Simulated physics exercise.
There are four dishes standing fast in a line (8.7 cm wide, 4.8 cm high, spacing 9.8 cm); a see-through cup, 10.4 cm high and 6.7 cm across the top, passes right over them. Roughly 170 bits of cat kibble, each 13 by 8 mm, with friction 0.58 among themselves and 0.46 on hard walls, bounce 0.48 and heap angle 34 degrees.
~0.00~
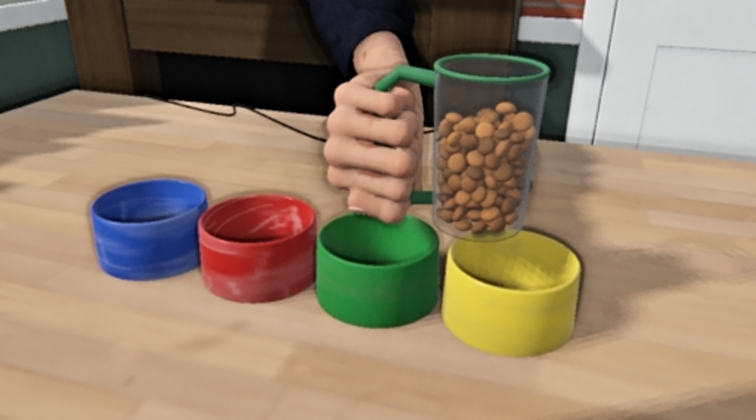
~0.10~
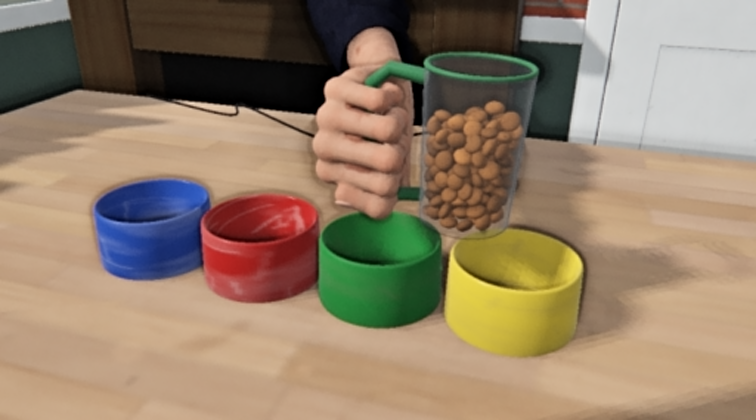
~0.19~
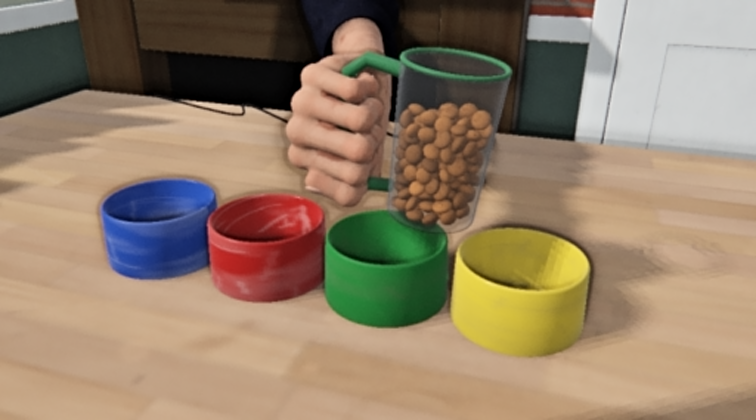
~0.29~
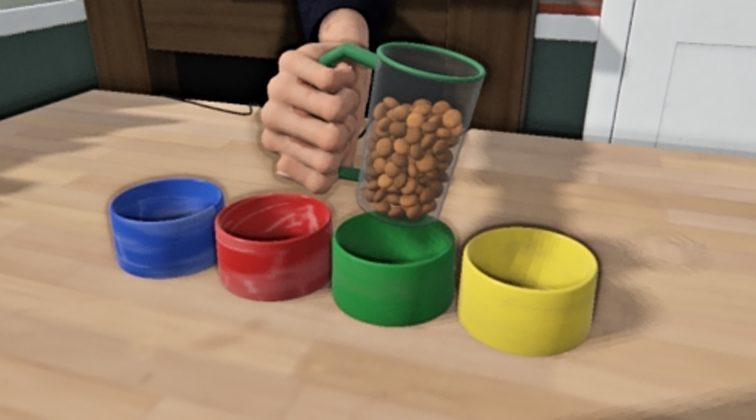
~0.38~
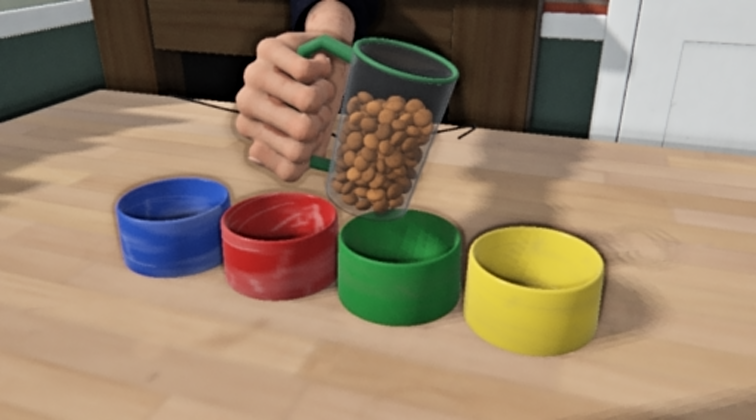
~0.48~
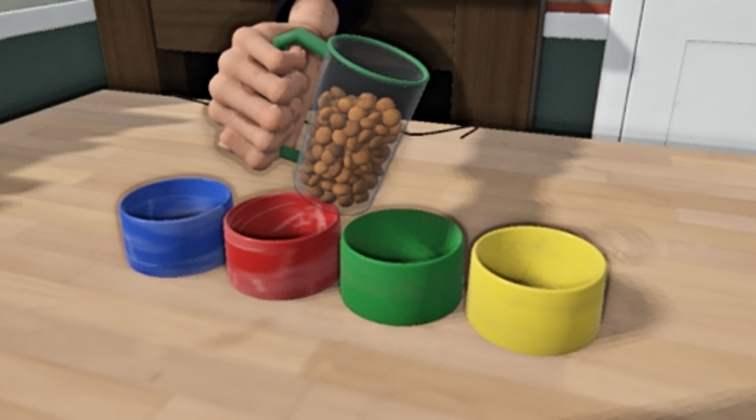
A hand holding a clear cup of brown kibble by its green handle moved left from near the yellow bowl, past the green one toward the red, steadily tilting the cup to the right.
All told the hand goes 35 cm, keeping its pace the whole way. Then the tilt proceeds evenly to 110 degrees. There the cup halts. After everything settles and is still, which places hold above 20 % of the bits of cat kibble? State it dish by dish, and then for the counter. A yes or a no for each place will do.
In the end red dish: It will be left with one in five or fewer; blue dish: It will be left with more than one in five; green dish: It will be left with one in five or fewer; yellow dish: It will be left with one in five or fewer; counter: It will be left with one in five or fewer.
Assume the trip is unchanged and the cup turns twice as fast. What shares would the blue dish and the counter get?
I'd expect blue to end at 80 and the counter at 0.
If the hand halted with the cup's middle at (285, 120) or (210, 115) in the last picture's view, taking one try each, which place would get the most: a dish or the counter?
First try: Green; second try: Red.
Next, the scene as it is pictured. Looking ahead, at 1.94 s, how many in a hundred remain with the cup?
It works out to about 100 per cent of the load.
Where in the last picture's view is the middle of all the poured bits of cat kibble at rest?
In the last view, approximately (173, 224).
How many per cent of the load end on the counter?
Close to 5 %, more or less.
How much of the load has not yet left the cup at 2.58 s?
Close to 75 per cent of the load, I'd guess.
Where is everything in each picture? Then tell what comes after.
In the first picture, cup at (484, 148), tilt 0 degrees, lip at (547, 72), moved 0.0 cm; middle of the pieces at (482, 164); yellow dish at (513, 259); green dish at (378, 237); red dish at (258, 218); blue dish at (150, 201).
In the second picture, cup at (472, 146), tilt 2 degrees, lip at (536, 73), moved 1.0 cm; middle of the pieces at (470, 162).
In the third picture, cup at (442, 142), tilt 6 degrees, lip at (509, 74), moved 3.3 cm; middle of the pieces at (440, 157).
In the fourth picture, cup at (414, 137), tilt 11 degrees, lip at (482, 76), moved 5.8 cm; middle of the pieces at (411, 152).
In the fifth picture, cup at (386, 133), tilt 15 degrees, lip at (455, 78), moved 8.2 cm; middle of the pieces at (382, 147).
In the sixth picture, cup at (355, 129), tilt 20 degrees, lip at (425, 81), moved 10.6 cm; middle of the pieces at (351, 142); yellow dish at (538, 257); green dish at (402, 235); red dish at (283, 216); blue dish at (177, 199). The cup turns about 50 degrees a second and travels 25 cm a second.
After 1.36 s, tilt 62 degrees; cup holds 100 %.
Then, at 1.94 s, tilt 90 degrees; cup holds 100 %.
After 2.58 s, tilt 110 degrees; cup holds 75 %, blue 25 %.
At rest (4.2 s), red 0 %, blue 85 %, green 0 %, yellow 0 %, counter 5 %, cup 10 %.
